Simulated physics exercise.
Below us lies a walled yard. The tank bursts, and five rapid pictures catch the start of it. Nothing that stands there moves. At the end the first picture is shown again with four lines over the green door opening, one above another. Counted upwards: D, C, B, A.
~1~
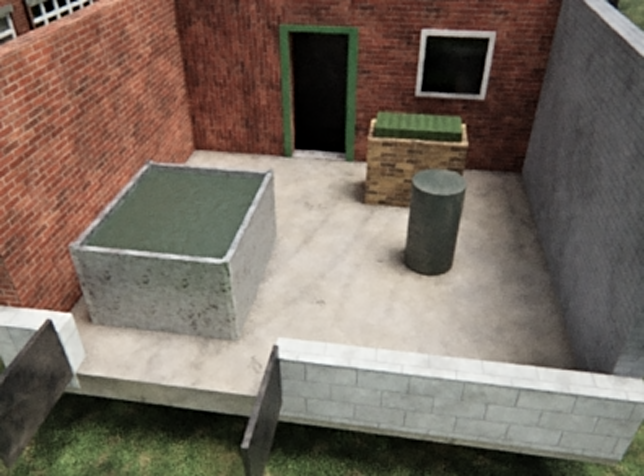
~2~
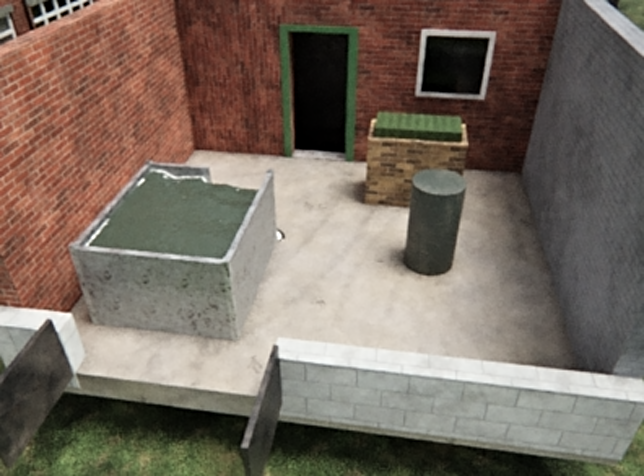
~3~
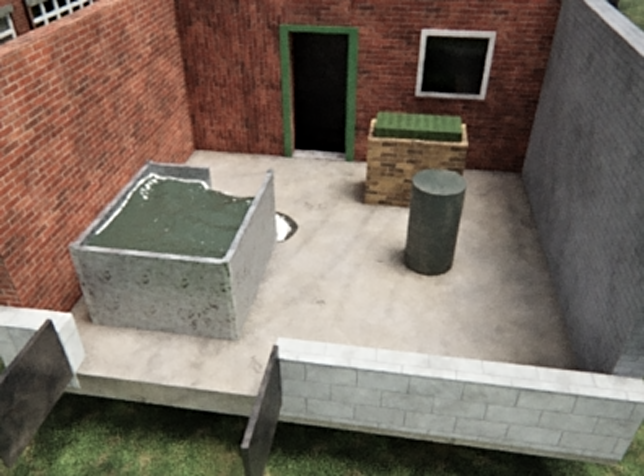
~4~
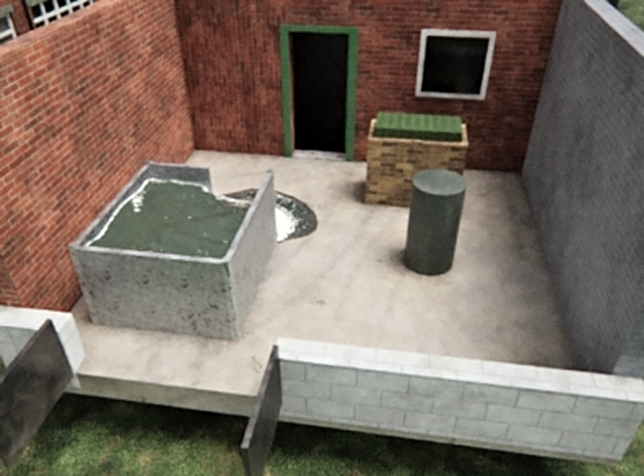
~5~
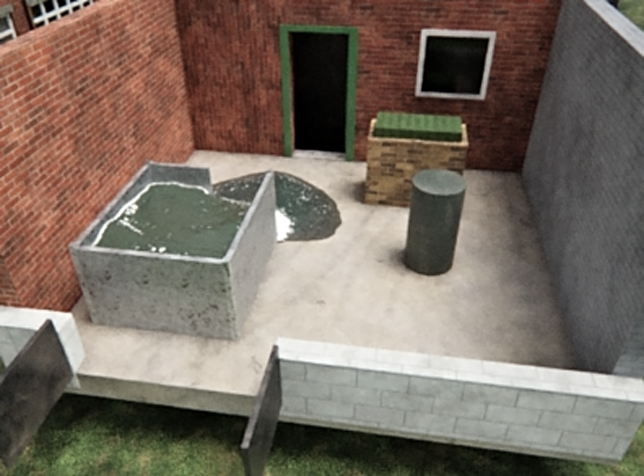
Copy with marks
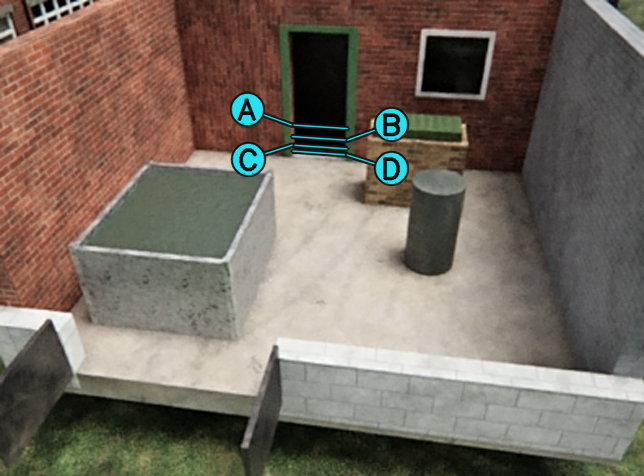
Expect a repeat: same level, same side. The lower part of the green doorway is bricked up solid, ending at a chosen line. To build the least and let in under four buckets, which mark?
The answer is line B.
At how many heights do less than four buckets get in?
Two of the four.
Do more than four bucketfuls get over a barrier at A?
No, not at all.
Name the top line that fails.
It is C.
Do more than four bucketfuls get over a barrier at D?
Yes.
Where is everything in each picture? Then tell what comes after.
Water in the tank at rest, its middle at (183, 212); foot of the green doorway at (319, 159); open gate at (172, 321).
Water covers 1 % of the ground, its front hidden from here.
Water covers 3 % of the ground and shows as far out as (289, 227).
Water covers 7 % of the ground and shows as far out as (305, 209).
Water covers 14 % of the ground and shows as far out as (282, 174).
On the marked copy, A at (319, 126); B at (319, 138); C at (319, 146); D at (319, 152); from the bottom up D, C, B, A.
With A, nothing gets over.
With B, a splash gets over, under a bucket.
With C, about 10 bucketfuls get in.
With D, dozens of bucketfuls pour in.
